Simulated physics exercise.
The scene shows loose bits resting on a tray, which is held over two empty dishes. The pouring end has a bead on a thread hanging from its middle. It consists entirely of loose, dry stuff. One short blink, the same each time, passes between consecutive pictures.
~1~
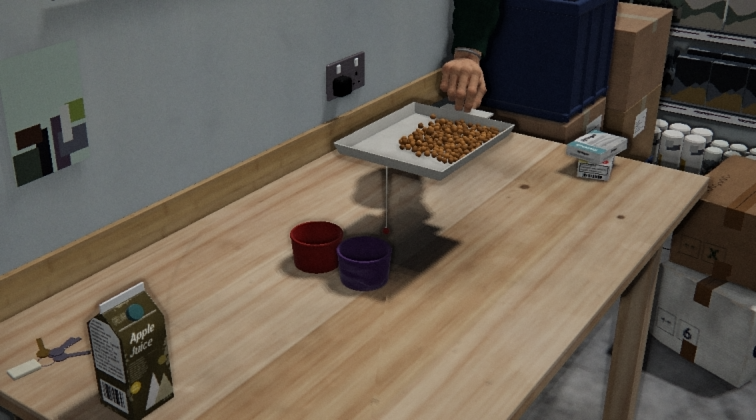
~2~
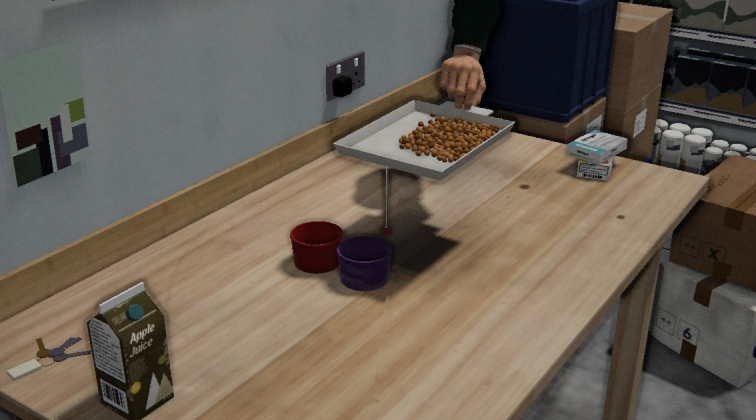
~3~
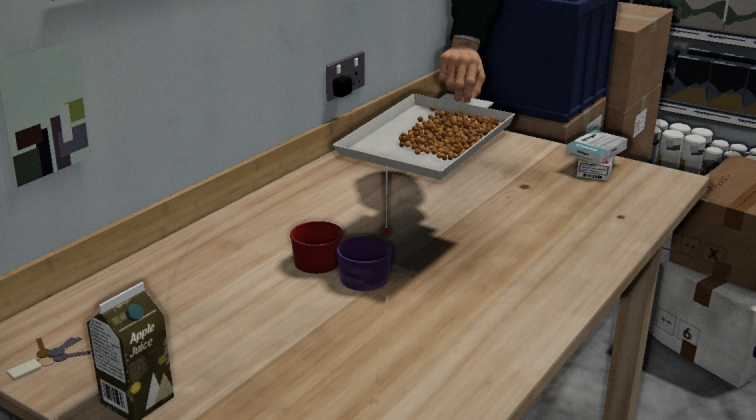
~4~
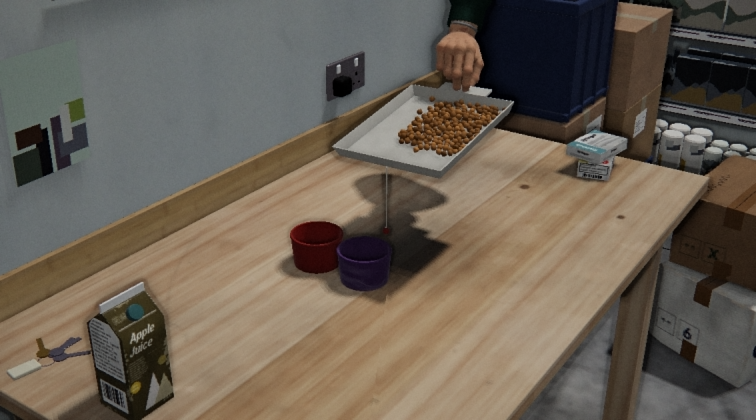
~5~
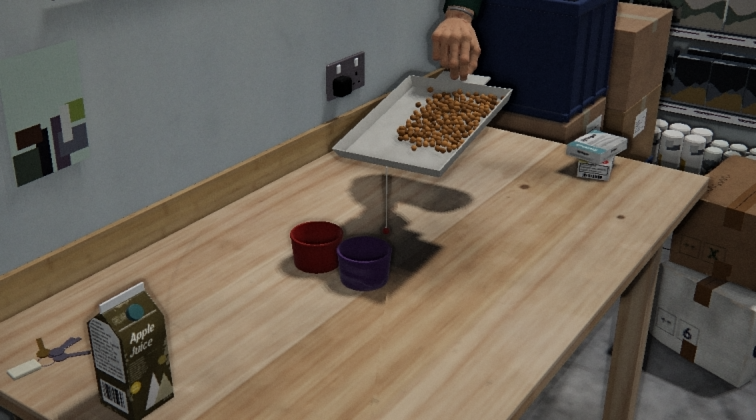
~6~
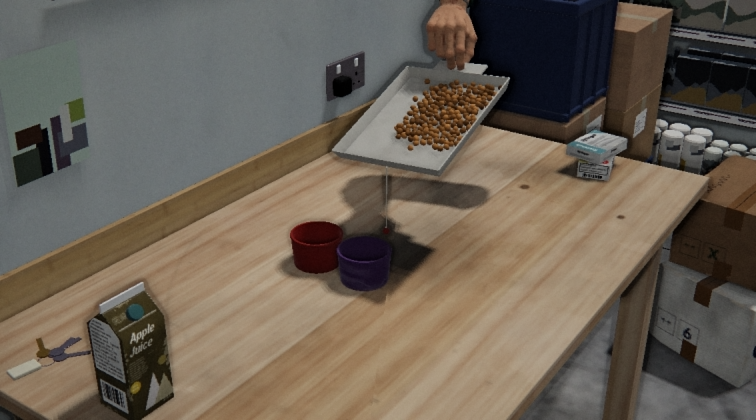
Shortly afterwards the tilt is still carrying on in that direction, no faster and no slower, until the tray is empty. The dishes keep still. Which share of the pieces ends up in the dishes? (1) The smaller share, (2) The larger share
(2) The larger share.
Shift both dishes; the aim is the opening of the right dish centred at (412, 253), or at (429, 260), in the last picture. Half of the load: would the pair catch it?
First shift, a minority share; second shift, a minority share.
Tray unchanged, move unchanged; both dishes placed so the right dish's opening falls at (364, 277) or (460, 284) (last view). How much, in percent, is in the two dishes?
About 0 per cent first, then about 10 per cent.
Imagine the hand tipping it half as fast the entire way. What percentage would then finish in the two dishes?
Something like 80 percent, give or take.
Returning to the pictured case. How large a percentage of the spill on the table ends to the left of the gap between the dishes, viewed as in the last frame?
About 50 %.
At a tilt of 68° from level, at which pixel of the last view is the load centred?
(365, 162).
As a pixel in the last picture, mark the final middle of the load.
Centre at rest, last view: Approx. (347, 268).
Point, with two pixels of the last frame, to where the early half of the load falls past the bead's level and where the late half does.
Around (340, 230), followed by around (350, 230).
Soon, tray tipped steeply; about two thirds on the tray; a stray few in the right dish; a small part in the left dish; a stray few outside both; about a quarter in the air.
A while on, tray tipped past a quarter turn; about a third in the right dish; about a third in the left dish; about a quarter outside both; a small part in the air.
Towards the end, tray tipped past a quarter turn; about a third in the right dish; about a third in the left dish; about a quarter outside both.
Finally, tray tipped past a quarter turn; about a third in the right dish; about a third in the left dish; about a quarter outside both.
